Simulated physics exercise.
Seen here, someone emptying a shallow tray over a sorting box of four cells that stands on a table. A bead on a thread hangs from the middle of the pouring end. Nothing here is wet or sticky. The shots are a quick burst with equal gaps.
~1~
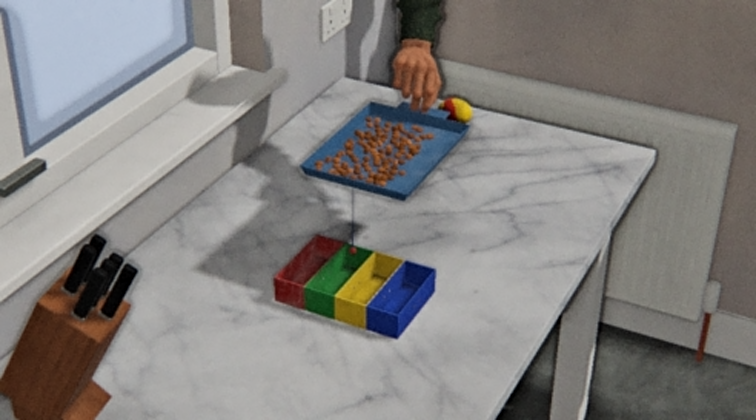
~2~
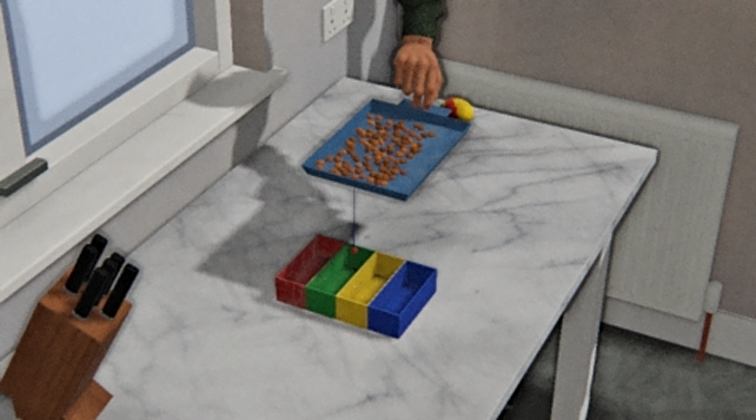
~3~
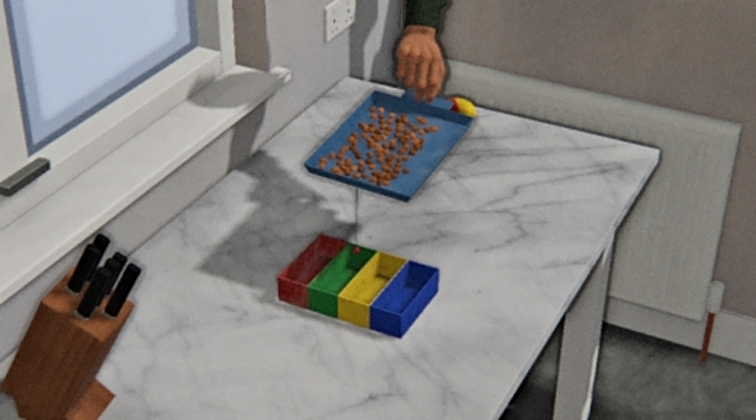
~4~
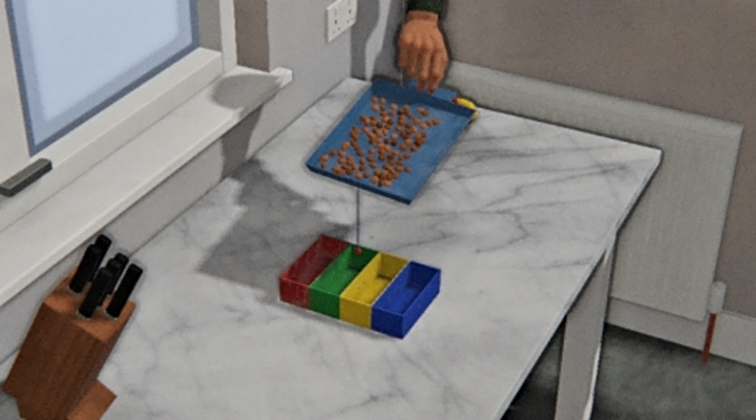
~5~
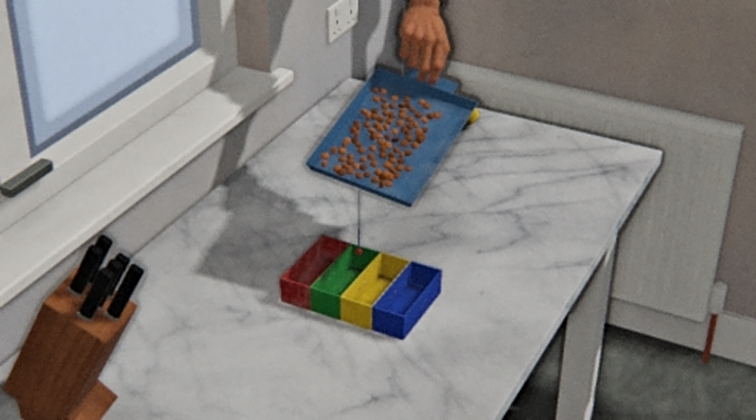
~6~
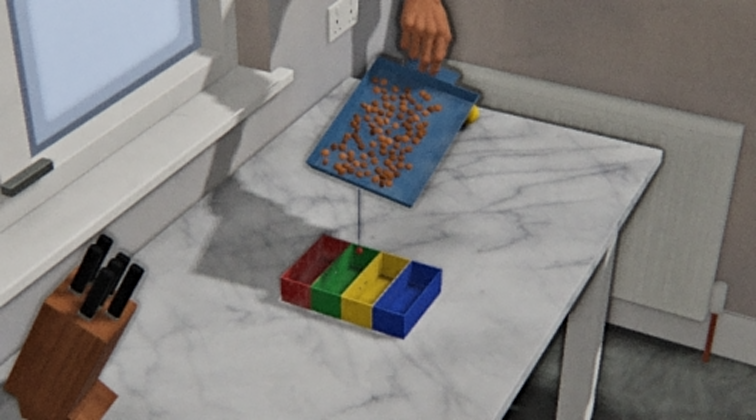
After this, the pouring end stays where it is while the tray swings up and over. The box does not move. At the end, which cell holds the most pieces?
The blue one ends fullest.
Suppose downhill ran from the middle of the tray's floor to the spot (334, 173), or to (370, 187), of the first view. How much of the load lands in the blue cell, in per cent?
Roughly 0 per cent, and 20 per cent.
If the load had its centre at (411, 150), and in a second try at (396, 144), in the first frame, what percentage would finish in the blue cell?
About 60 and 60 per cent.
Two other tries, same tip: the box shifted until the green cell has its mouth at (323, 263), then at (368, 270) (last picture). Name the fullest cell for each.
At the first place the cell in blue, at the second the yellow cell.
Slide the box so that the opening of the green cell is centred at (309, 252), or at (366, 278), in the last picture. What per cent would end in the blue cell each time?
Near 20 % and 10 %.
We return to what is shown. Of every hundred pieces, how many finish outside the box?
Some 0 per cent.
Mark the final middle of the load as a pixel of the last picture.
Close to (399, 306).
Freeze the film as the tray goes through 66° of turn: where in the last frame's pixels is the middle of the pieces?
Roughly at (389, 190).
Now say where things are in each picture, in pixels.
The first frame shows corners of the pouring end at (305, 165) and (404, 191), level; middle of the load at (382, 151), bits of cat kibble; bead on its thread at (353, 251); red cell at (290, 291); green cell at (320, 301); yellow cell at (351, 310); blue cell at (382, 320).
The second frame shows corners of the pouring end at (307, 164) and (406, 192), level; middle of the load at (383, 150).
The third frame shows corners of the pouring end at (309, 163) and (408, 193), tipped barely, lowest at the right corner; middle of the load at (385, 146).
The fourth frame shows corners of the pouring end at (310, 162) and (409, 196), tipped a little, lowest at the right corner; middle of the load at (387, 141).
The fifth frame shows corners of the pouring end at (311, 162) and (410, 199), tipped clearly, lowest at the right corner; middle of the load at (388, 137).
The sixth frame shows corners of the pouring end at (311, 161) and (411, 201), tipped clearly, lowest at the right corner; middle of the load at (388, 132); red cell at (296, 291); green cell at (326, 301); yellow cell at (357, 310); blue cell at (388, 320).
Soon, tray tipped steeply; nearly all on the tray; a small part falling or outside the box.
A while on, tray tipped past a quarter turn; a small part on the tray; about half in the blue cell; about a quarter in the yellow cell; a stray few in the green cell; a small part falling or outside the box.
Towards the end, tray tipped past a quarter turn; about two thirds in the blue cell; about a third in the yellow cell; a small part in the green cell; a stray few falling or outside the box.
Finally, tray tipped past a quarter turn; about two thirds in the blue cell; about a third in the yellow cell; a small part in the green cell; none in the red cell; a stray few outside the box.
